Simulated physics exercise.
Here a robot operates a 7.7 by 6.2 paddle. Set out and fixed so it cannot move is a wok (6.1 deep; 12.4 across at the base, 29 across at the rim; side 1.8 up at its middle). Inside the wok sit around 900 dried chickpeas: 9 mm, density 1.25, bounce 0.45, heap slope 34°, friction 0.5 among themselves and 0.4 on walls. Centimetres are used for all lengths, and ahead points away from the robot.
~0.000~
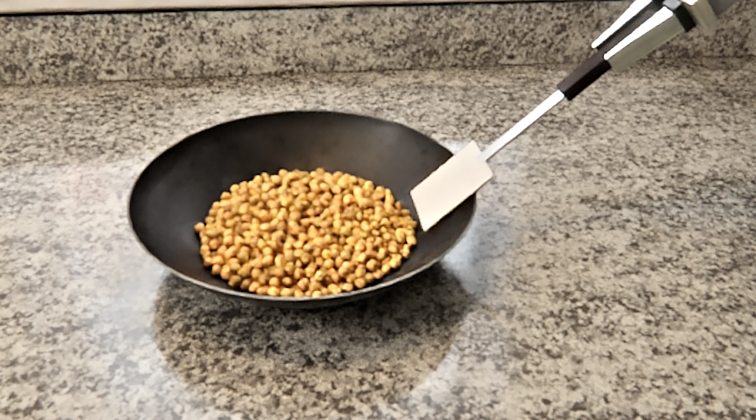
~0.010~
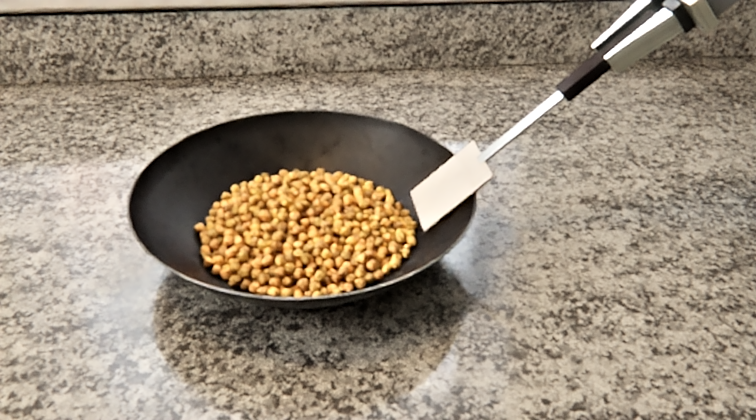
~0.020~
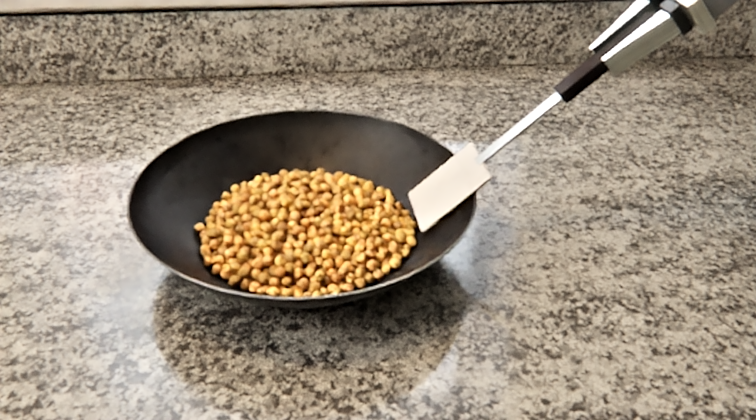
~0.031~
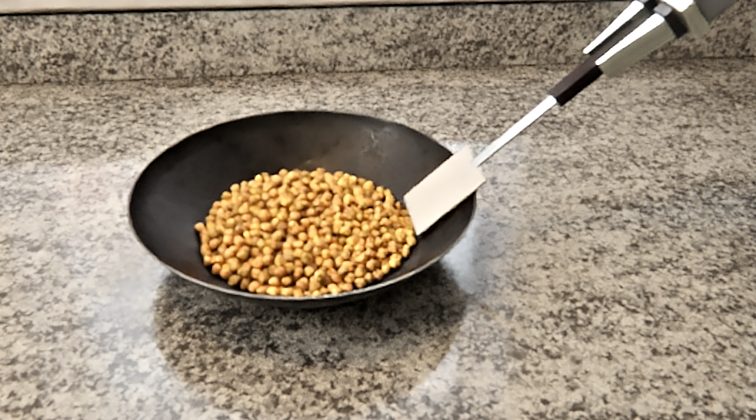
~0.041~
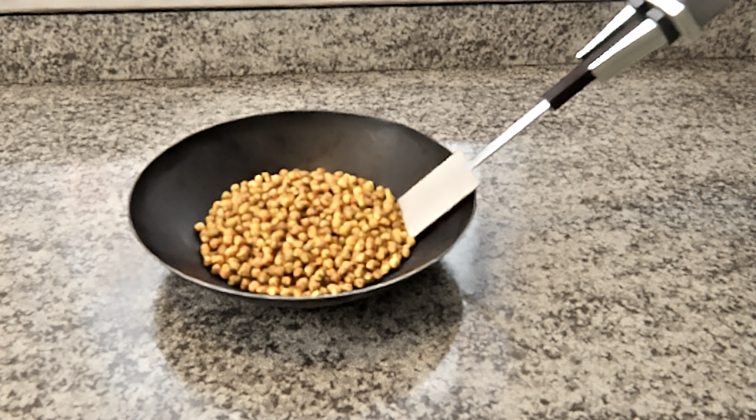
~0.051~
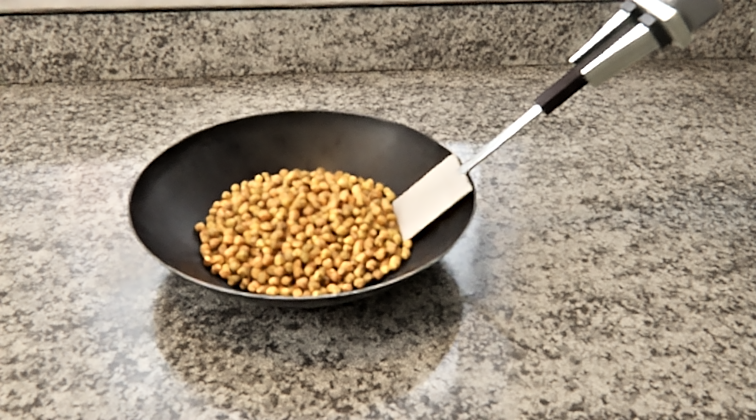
A speckled grey-and-brown granite countertop with a low backsplash is seen from slightly above, in a fixed view. A wide black wok left of centre holds a mound of golden-brown dried chickpeas, while a robot arm reaches in from the upper right with a flat pale paddle. The paddle slides slowly a short way down and left to the edge of the chickpeas, which barely shift.
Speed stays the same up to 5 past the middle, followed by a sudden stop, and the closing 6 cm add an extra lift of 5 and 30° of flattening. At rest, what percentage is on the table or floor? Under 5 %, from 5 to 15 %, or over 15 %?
Under 5 %.
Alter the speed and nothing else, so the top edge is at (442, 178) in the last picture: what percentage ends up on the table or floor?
About 5 percent.
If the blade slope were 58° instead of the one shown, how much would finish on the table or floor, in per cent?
Some 0 in a hundred.
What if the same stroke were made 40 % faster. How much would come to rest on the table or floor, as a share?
The share on the table or floor would be about 0 percent.
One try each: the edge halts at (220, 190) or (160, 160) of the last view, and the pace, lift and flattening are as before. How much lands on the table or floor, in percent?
Roughly 0 and 10 per cent.
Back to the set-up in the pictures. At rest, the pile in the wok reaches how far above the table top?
Top of the heap: Roughly 5.0 cm above the table top.
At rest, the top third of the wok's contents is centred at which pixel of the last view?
(235, 222).
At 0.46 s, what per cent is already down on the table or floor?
It works out to about 0 in a hundred.
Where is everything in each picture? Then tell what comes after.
The first picture shows the paddle top edge at (484, 158), sloping 43°; upper third of the load around (307, 224), from x 200 to 410, top at y 175; 900 in the wok.
The second picture shows the paddle top edge at (483, 158), sloping 43°; upper third of the load around (307, 224), from x 200 to 410, top at y 175.
The third picture shows the paddle top edge at (481, 159), sloping 43°; upper third of the load around (307, 224), from x 200 to 410, top at y 170.
The fourth picture shows the paddle top edge at (476, 163), sloping 43°; upper third of the load around (306, 224), from x 200 to 410, top at y 170.
The fifth picture shows the paddle top edge at (470, 167), sloping 43°; upper third of the load around (308, 224), from x 200 to 410, top at y 170.
The sixth picture shows the paddle top edge at (463, 170), sloping 43°; upper third of the load around (310, 222), from x 200 to 405, top at y 170; 900 in the wok.
After 0.14 s, sloping 43°, highest piece 4 above the table; 900 in the wok.
After 0.22 s, sloping 31°, highest piece 5 above the table; 900 in the wok.
After 0.46 s, sloping 13°, highest piece 5 above the table; 900 in the wok.
After 1.51 s, sloping 13°, highest piece 4 above the table; 900 in the wok.
In the end, 900 in the wok. That is 0 % on the table or floor.
